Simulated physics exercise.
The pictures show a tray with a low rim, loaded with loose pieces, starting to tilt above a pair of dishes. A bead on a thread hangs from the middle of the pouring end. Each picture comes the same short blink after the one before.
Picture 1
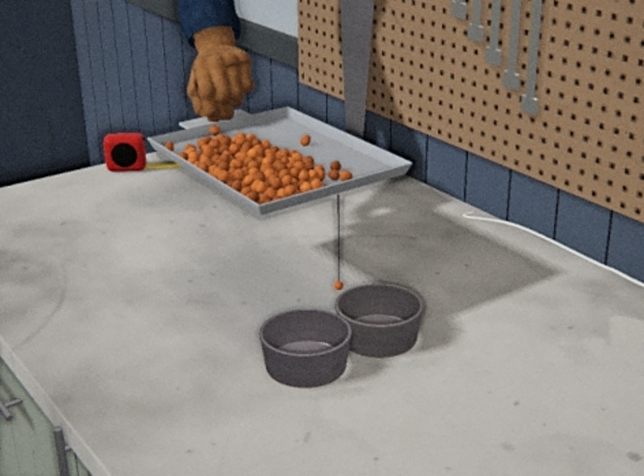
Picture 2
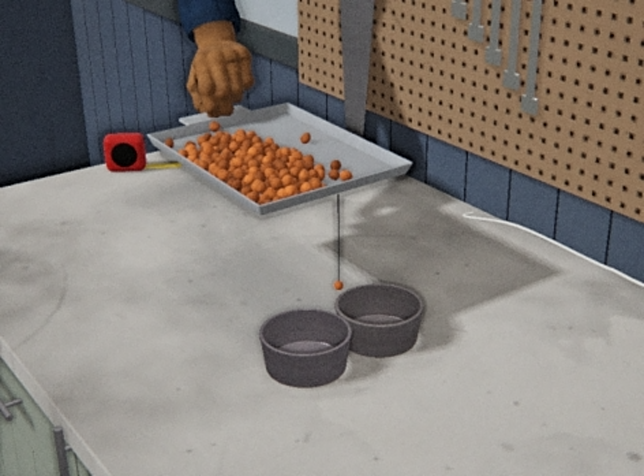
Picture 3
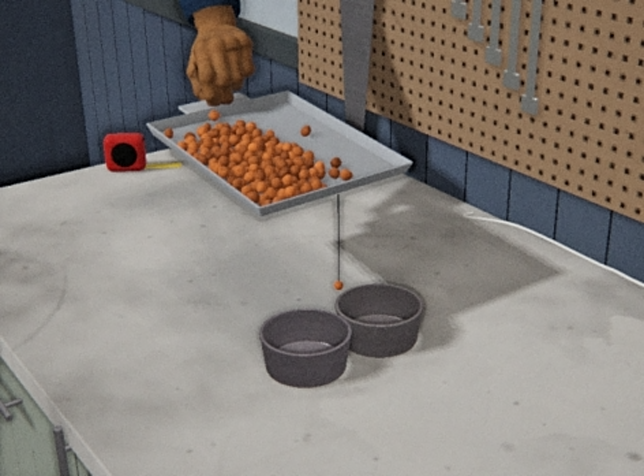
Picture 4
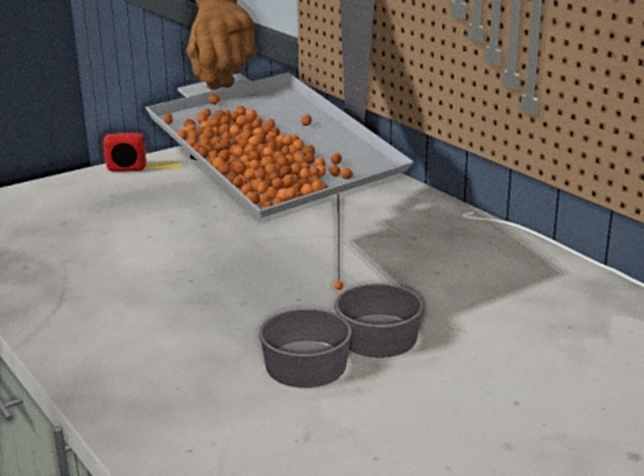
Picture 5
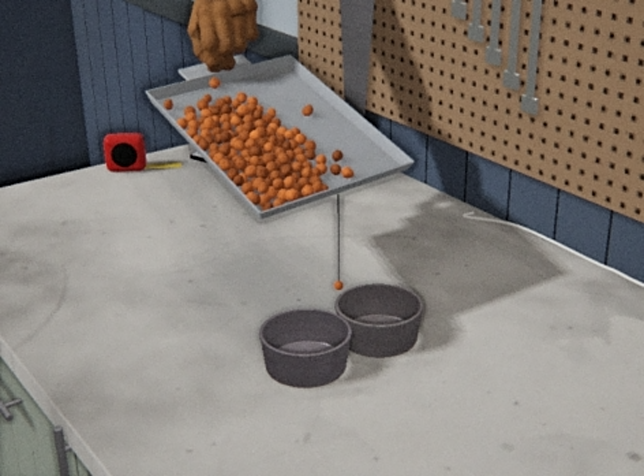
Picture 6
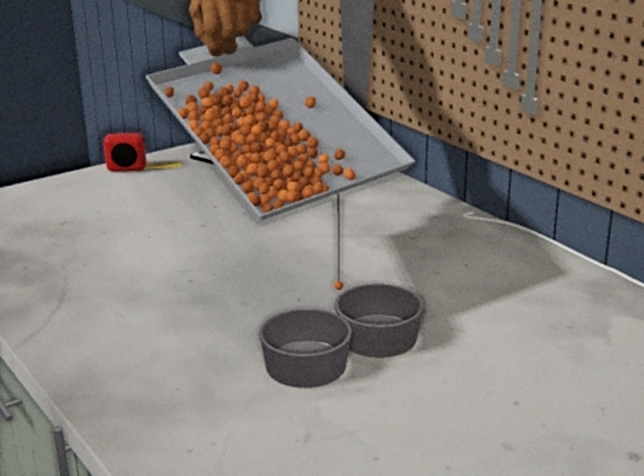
On a workshop counter, a hand raising the back of a metal tray of small orange-brown pieces, tilting it above two dark dishes.
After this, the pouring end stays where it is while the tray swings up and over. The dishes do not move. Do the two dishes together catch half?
They take the larger part between them.
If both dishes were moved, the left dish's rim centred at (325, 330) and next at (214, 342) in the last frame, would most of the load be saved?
At the first place the larger part, at the second less than half.
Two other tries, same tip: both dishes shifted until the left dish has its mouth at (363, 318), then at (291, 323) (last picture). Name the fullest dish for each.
In turn: The left one; the dish on the left.
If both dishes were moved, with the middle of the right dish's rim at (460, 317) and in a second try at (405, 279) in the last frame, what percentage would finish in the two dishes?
The first gives 10 %, the second 10 %.
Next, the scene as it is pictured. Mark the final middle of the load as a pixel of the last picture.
Around (317, 359).
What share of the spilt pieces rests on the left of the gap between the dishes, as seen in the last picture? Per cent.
About 50 per cent.
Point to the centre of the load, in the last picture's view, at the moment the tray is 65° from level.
Near (297, 185).
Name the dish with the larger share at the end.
That is the left-hand dish.
Just after the last frame, tray tipped steeply; the larger part on the tray; just a few in the left dish; just a few in the right dish; roughly a quarter in the air.
A moment on, tray tipped past a quarter turn; just a few on the tray; roughly a third in the left dish; about a tenth in the right dish; roughly a quarter outside both; about a tenth in the air.
Further on, tray tipped past a quarter turn; roughly half in the left dish; roughly a quarter in the right dish; roughly a third outside both.
When it is over, tray tipped past a quarter turn; roughly half in the left dish; roughly a quarter in the right dish; roughly a third outside both.
